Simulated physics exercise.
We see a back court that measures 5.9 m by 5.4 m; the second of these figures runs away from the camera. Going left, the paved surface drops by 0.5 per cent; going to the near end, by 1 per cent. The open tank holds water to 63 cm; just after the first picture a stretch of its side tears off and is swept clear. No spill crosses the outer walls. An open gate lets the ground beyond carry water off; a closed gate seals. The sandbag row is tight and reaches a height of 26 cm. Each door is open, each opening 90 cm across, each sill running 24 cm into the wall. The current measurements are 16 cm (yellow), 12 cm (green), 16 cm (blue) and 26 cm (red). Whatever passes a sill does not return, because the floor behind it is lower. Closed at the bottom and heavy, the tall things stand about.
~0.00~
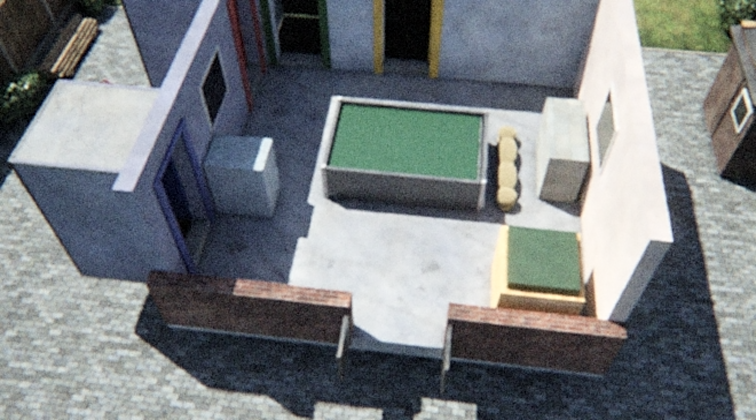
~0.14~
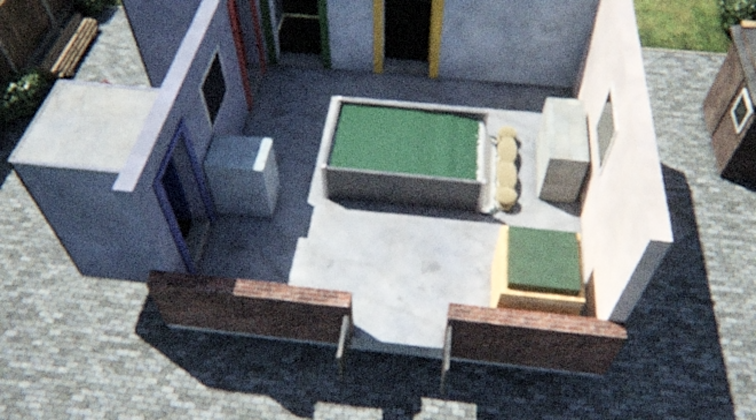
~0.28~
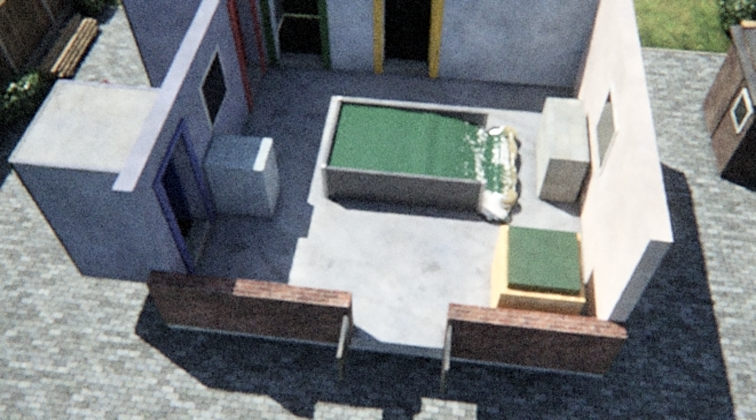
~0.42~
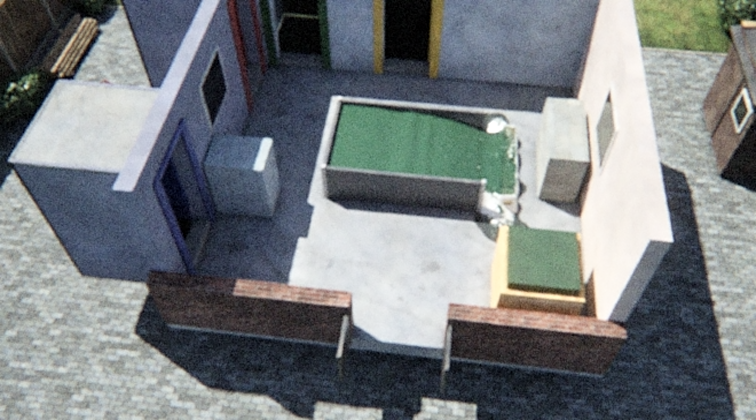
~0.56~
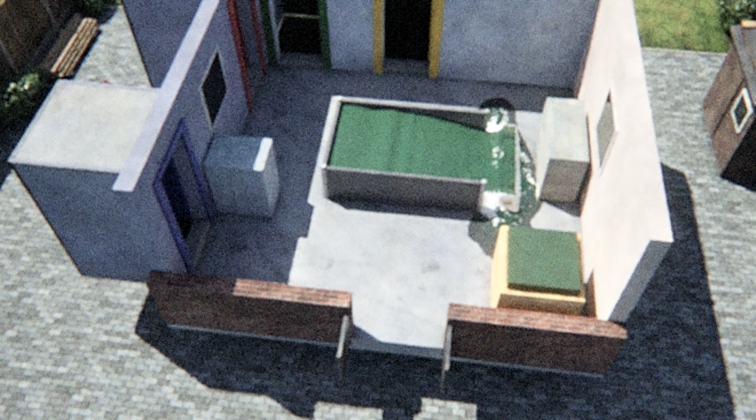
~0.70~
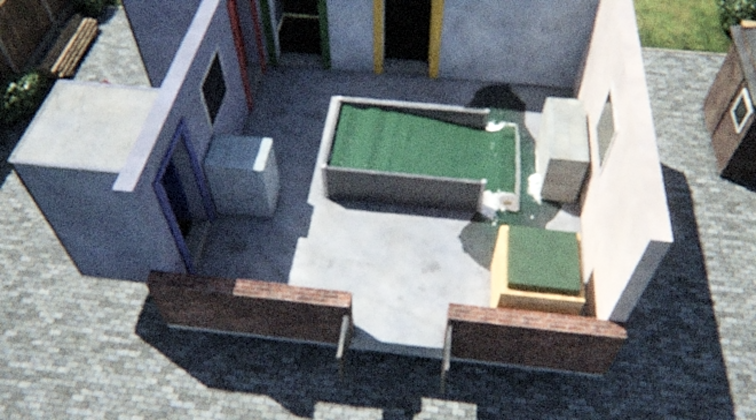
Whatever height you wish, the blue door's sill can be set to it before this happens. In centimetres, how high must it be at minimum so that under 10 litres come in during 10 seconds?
At least 7 cm or so.
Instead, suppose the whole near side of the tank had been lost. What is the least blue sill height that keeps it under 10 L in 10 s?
A minimum of about 18 cm.
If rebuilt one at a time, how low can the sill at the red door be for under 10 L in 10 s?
Red door - some 9.0 centimetres.
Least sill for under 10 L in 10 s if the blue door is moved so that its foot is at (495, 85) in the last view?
You'd want it roughly 17 cm high.
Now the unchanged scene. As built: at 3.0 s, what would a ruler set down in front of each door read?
At the yellow door the depth is 6 cm, at green 1 cm, at blue 0 cm and at red 0 cm.
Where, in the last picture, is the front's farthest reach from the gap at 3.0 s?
Around (302, 72).
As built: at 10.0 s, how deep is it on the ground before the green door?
Lab note: Depth approx. 5.5 cm.
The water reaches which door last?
The blue door.
After 1.4 s water covers 30 % of the floor, deepest (50 cm) near (496, 191); it has not reached the blue door.
After 3.0 s water covers 45 % of the floor, deepest (32 cm) near (496, 191); it has not reached the blue door.
After 10.0 s water covers 90 % of the floor, deepest (18 cm) near (484, 198); 8 cm at the blue door, 0 litres in over its 16 cm sill.
At the blue door as built, the water arrived by 5.7 s and peaked near 10 cm at 8.4 s.
Run again over the same 10 s with other heights there, 21 litres in over 5.5 cm, 6 litres over 7.5 cm. The limit of 10 litres is kept from about 7 cm up.
